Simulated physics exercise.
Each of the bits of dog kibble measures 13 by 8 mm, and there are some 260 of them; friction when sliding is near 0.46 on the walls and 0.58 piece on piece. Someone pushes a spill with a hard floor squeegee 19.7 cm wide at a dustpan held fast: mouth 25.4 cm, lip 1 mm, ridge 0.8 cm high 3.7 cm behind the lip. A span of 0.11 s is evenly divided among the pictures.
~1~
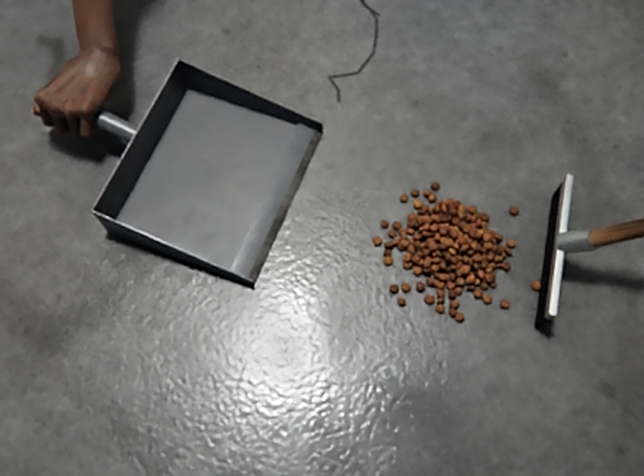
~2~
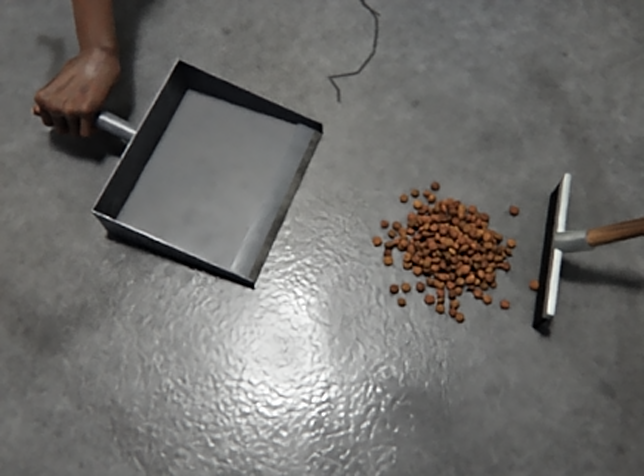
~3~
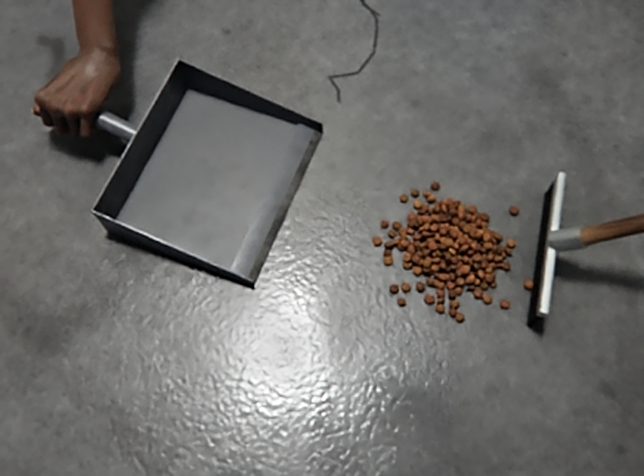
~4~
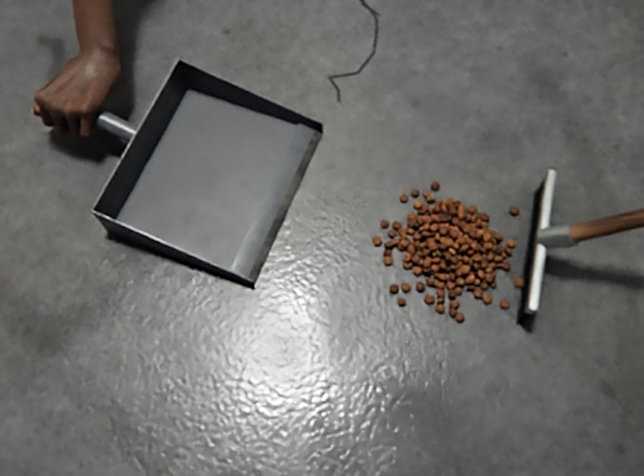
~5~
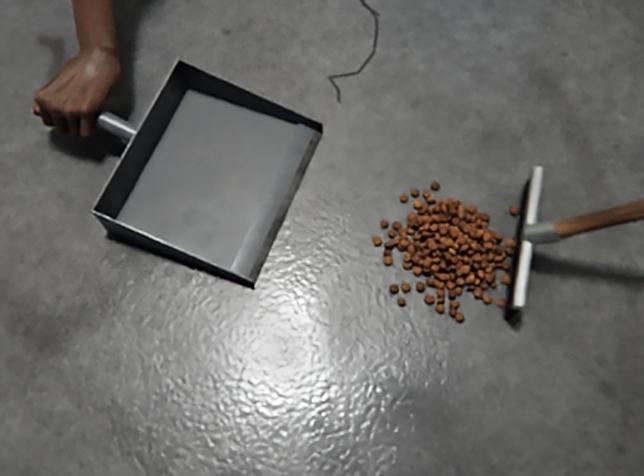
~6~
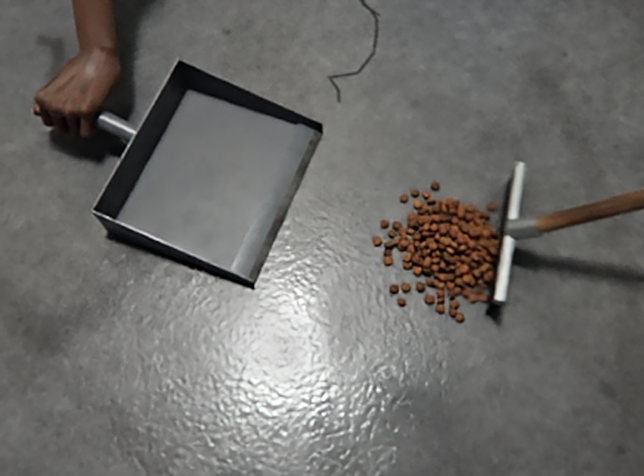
A grey, slightly textured floor with a bright patch of reflected light is seen from above, a thin dark crack near the top. At left a hand holds a dark metal dustpan still, its open side facing a loose pile of brown kibble, with a wooden-handled squeegee at right. The squeegee slides slowly leftward, tilting slightly, and presses the pile's right edge inward while the camera stays still.
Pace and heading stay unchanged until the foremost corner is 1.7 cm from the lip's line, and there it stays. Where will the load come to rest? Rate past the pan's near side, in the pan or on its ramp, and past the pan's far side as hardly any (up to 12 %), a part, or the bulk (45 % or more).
Near side: Hardly any, pan: The bulk, far side: Hardly any.
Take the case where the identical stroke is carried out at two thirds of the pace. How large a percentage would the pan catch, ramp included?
Then around 50 per cent.
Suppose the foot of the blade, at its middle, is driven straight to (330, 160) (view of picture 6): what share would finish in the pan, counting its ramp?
That comes to near 45 percent.
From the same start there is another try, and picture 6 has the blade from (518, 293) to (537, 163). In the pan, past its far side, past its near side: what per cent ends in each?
The pan gets 15, the far side 15 and the near side 0.
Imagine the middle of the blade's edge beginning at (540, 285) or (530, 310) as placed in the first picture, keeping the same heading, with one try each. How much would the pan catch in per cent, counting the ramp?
Around 65 percent, then around 55 percent.
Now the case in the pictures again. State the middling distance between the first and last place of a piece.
The figure is about 28 cm.
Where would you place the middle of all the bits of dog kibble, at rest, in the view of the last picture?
I'd say roughly (269, 208).
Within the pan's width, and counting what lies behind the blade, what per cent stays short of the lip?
That works out near 30 percent.
Then, 0.13 s after the last picture, middle of the blade 14 cm from the lip; 0 % over the lip, far side 0 %, near side 0 %.
Then, 0.21 s after the last picture, middle of the blade 6 cm from the lip; 0 % over the lip, far side 5 %, near side 5 %.
Then, 0.43 s after the last picture, middle of the blade 3 cm from the lip; 65 % over the lip, far side 5 %, near side 5 %.
In the end, near side 5 %, pan 60 %, far side 5 %, in front of the lip or behind the blade 30 %.
